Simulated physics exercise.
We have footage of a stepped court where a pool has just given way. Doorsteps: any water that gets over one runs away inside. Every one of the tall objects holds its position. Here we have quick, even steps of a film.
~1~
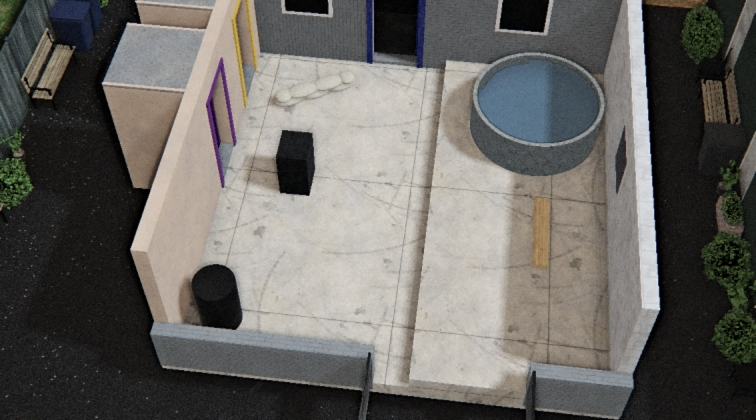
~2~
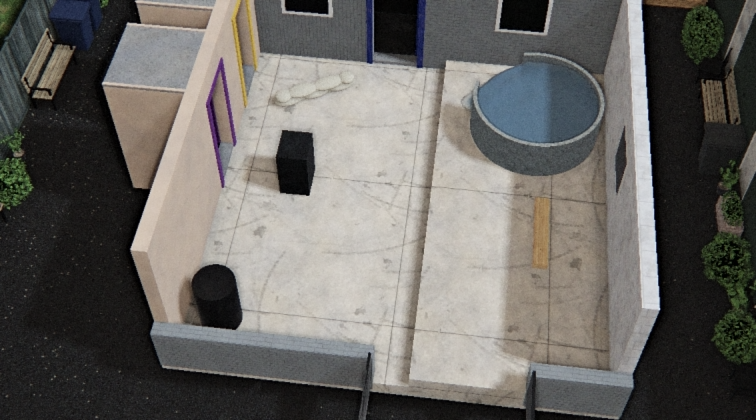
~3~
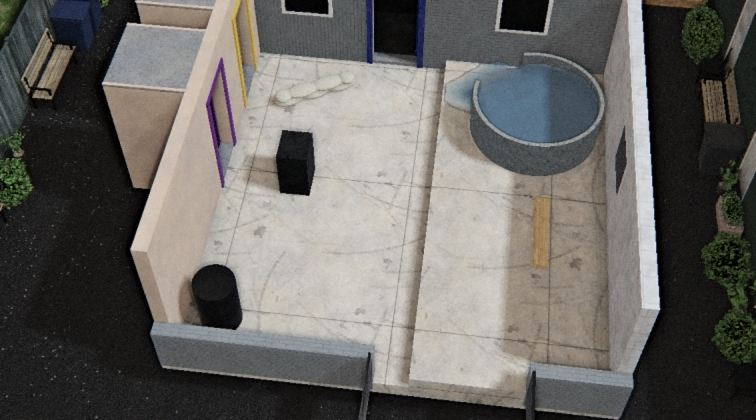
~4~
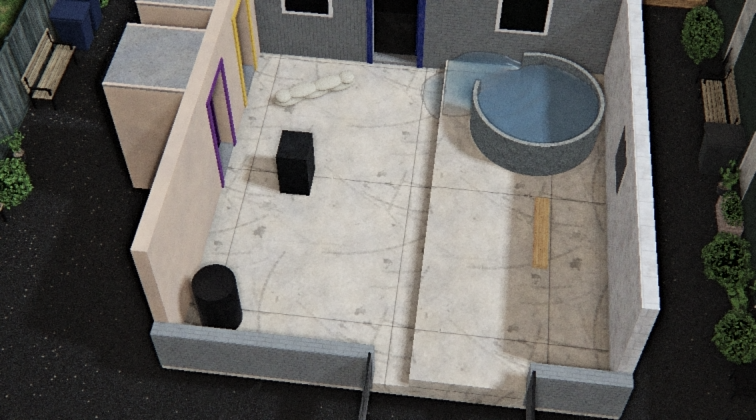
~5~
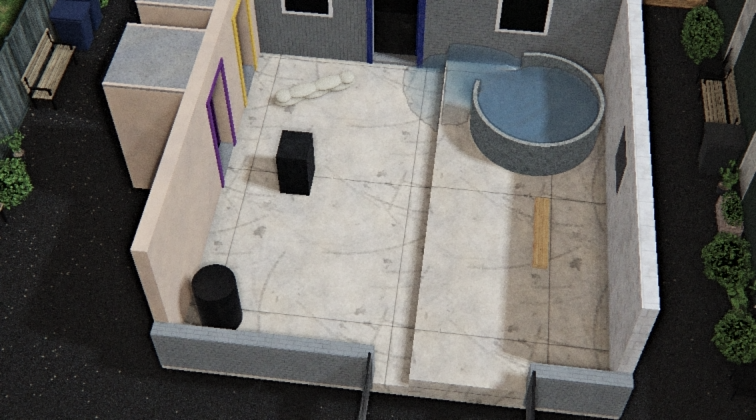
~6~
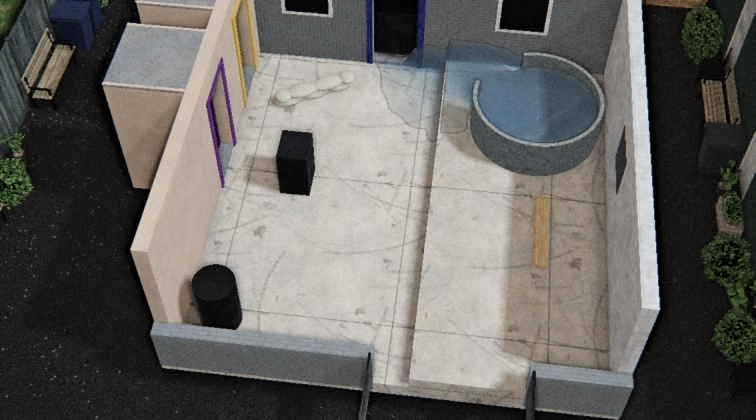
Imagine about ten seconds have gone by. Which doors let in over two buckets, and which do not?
Here is how it goes: The purple door does, the yellow door does, the blue door does.
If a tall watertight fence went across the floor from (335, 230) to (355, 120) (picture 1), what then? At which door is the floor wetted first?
My pick is the door marked blue.
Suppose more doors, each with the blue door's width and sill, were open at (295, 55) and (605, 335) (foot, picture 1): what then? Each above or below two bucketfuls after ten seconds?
Above, below.
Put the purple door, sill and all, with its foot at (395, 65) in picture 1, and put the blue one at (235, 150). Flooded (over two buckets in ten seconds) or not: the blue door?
In this case the blue door overshoots the mark.
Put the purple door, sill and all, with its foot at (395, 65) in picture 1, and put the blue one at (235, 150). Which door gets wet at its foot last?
I reckon it's the blue door.
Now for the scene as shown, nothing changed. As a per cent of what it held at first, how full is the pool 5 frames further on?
My figure is about 66 in a hundred.
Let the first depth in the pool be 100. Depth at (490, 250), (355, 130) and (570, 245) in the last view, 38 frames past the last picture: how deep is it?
0, 4 and 2 per cent, roughly.
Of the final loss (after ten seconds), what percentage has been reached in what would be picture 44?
Around 45 per cent.
A moment on, water covers 15 % of the floor; the purple door not reached, the yellow door not reached, the blue door under two buckets in.
Next, water covers 25 % of the floor; the purple door not reached, the yellow door under two buckets in, the blue door over two buckets in.
Then, water covers 40 % of the floor; the purple door over two buckets in, the yellow door over two buckets in, the blue door over two buckets in.
Later, water covers 60 % of the floor; the purple door over two buckets in, the yellow door over two buckets in, the blue door over two buckets in.
In the end, water covers 75 % of the floor; the purple door over two buckets in, the yellow door over two buckets in, the blue door over two buckets in.
